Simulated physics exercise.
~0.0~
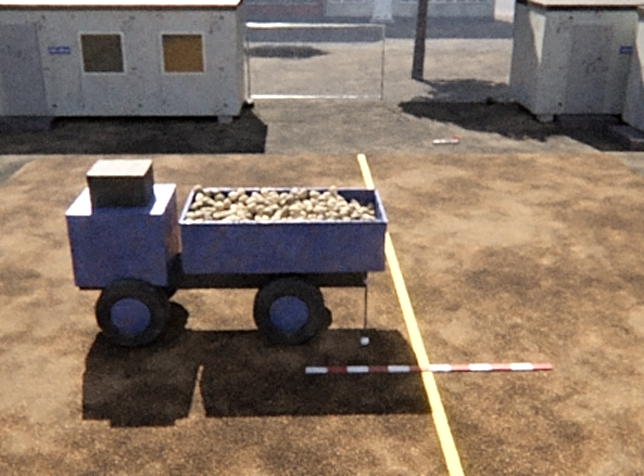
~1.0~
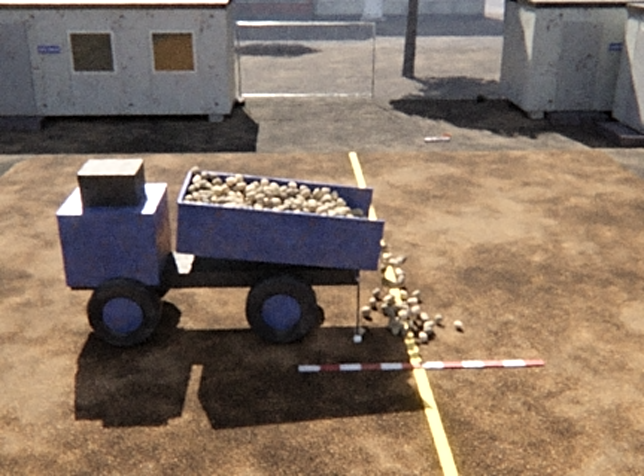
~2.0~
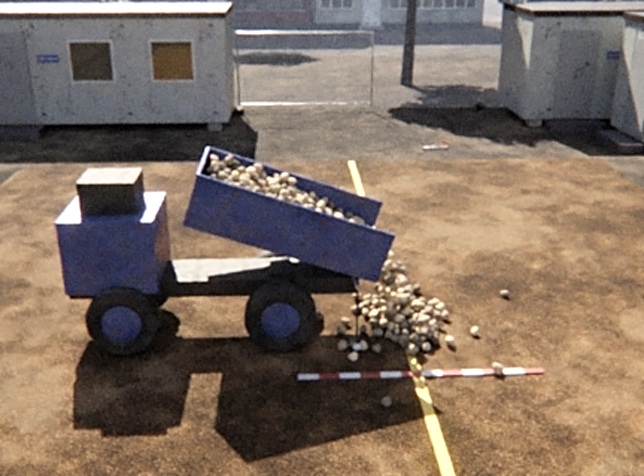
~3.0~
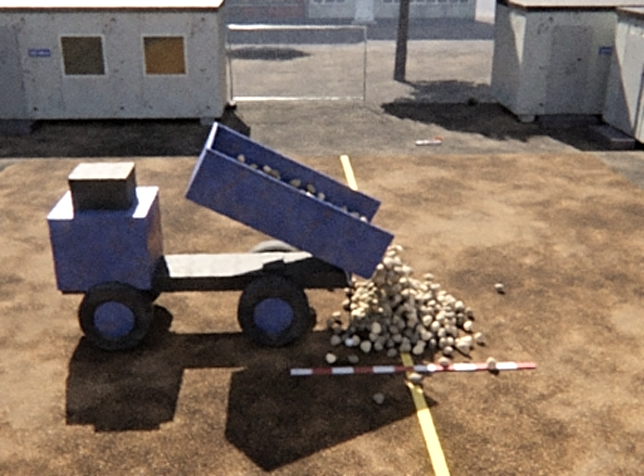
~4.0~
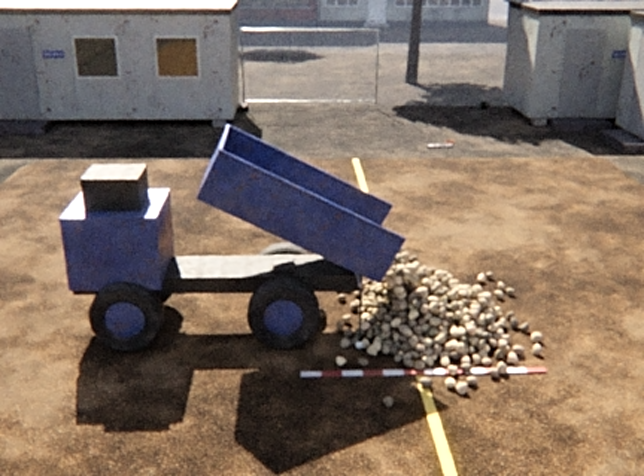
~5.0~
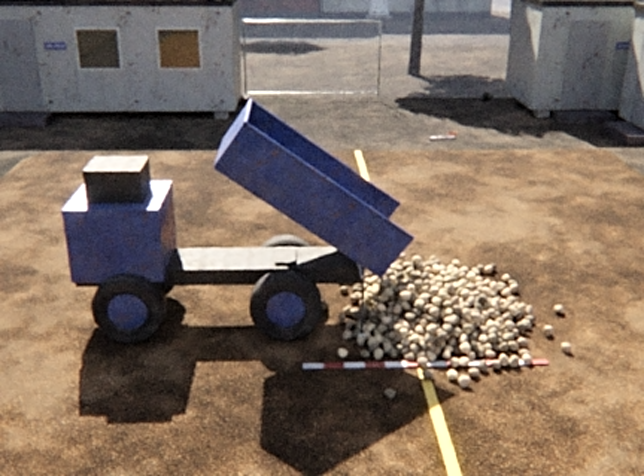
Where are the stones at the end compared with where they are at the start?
At the start the stones fill the truck's blue bed, to the left of the yellow line. At the end they lie in a heap on the ground behind the truck, lower and farther right, spread across the line and mostly beyond it.
A blue tipper truck with a dark box on its cab stands on brown, level ground, seen from its side and slightly above, with pale cabins behind. Its bed is full of pale rounded stones, and a yellow line and a red-and-white staff lie by its rear. The bed tilts up at the cab end, and stones spill from the rear onto the line. They keep sliding out into a growing heap until the bed is empty. The bed then rises more steeply, ending above a broad pile lying mostly right of the line, with a few stones scattered beyond.
